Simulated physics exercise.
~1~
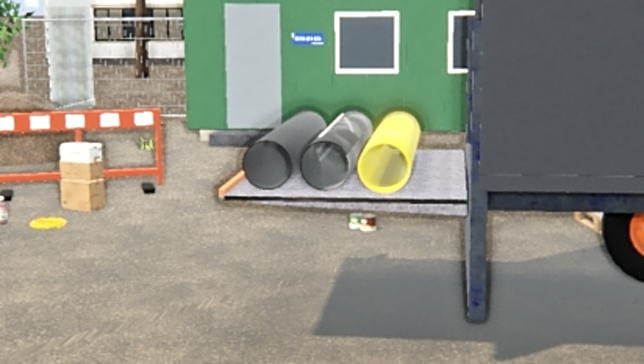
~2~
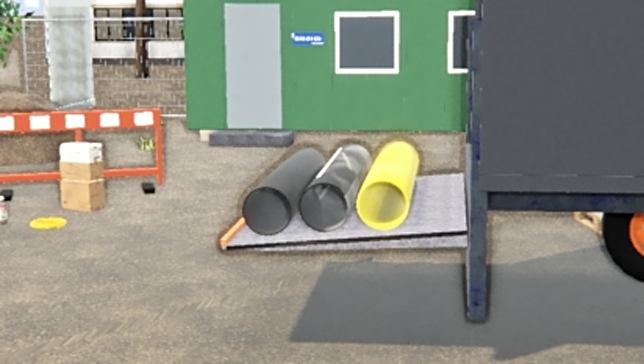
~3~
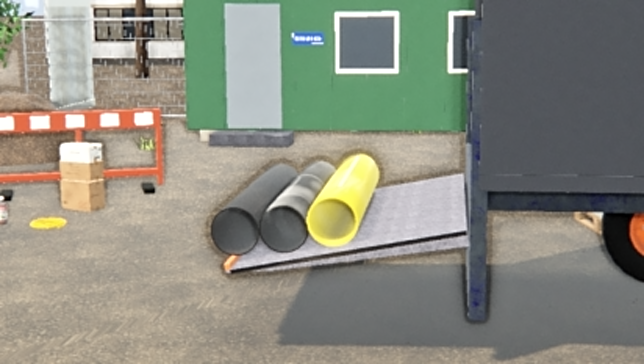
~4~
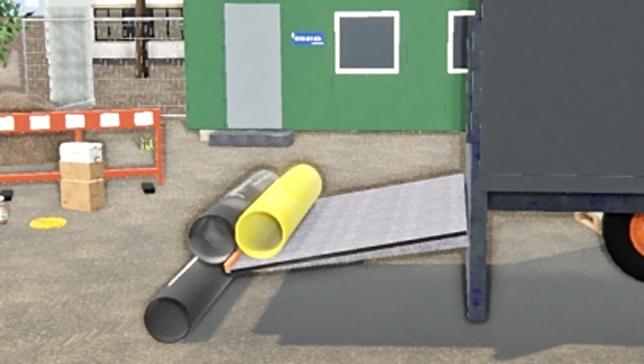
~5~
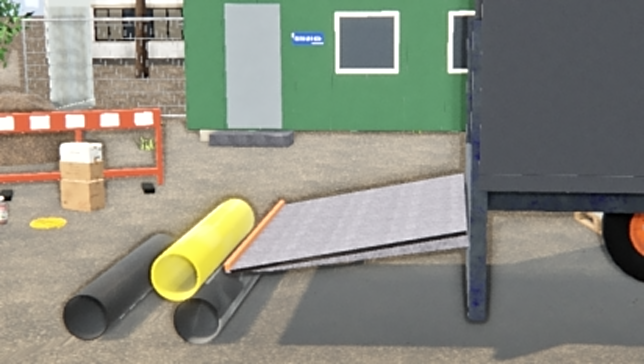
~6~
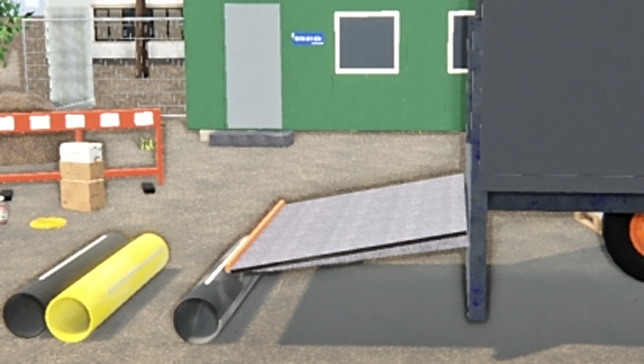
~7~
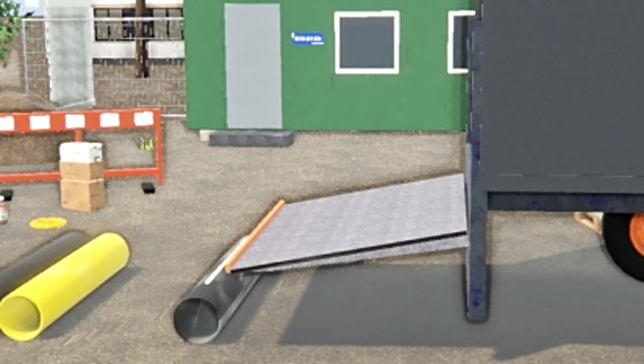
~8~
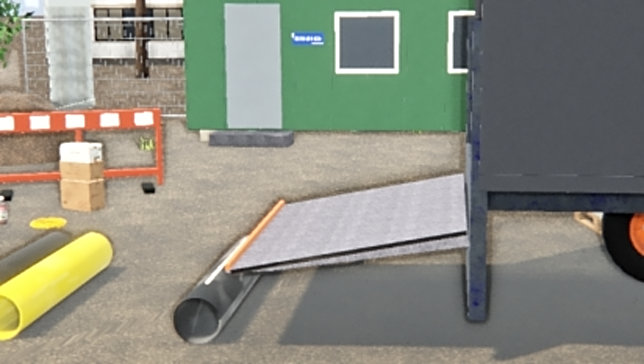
The clip opens on three pipes, two dark and one yellow, lying side by side on a lift platform behind a van body, with a green cabin beyond. The platform sinks and tilts down to the left, and the pipes start rolling towards its lower edge. One dark pipe drops onto the ground while the other reaches the edge with the yellow one close behind. The yellow pipe then rolls off too, and it travels left beside a dark pipe. Finally both lie at the far left, while the other dark pipe rests by the empty, sloping platform.
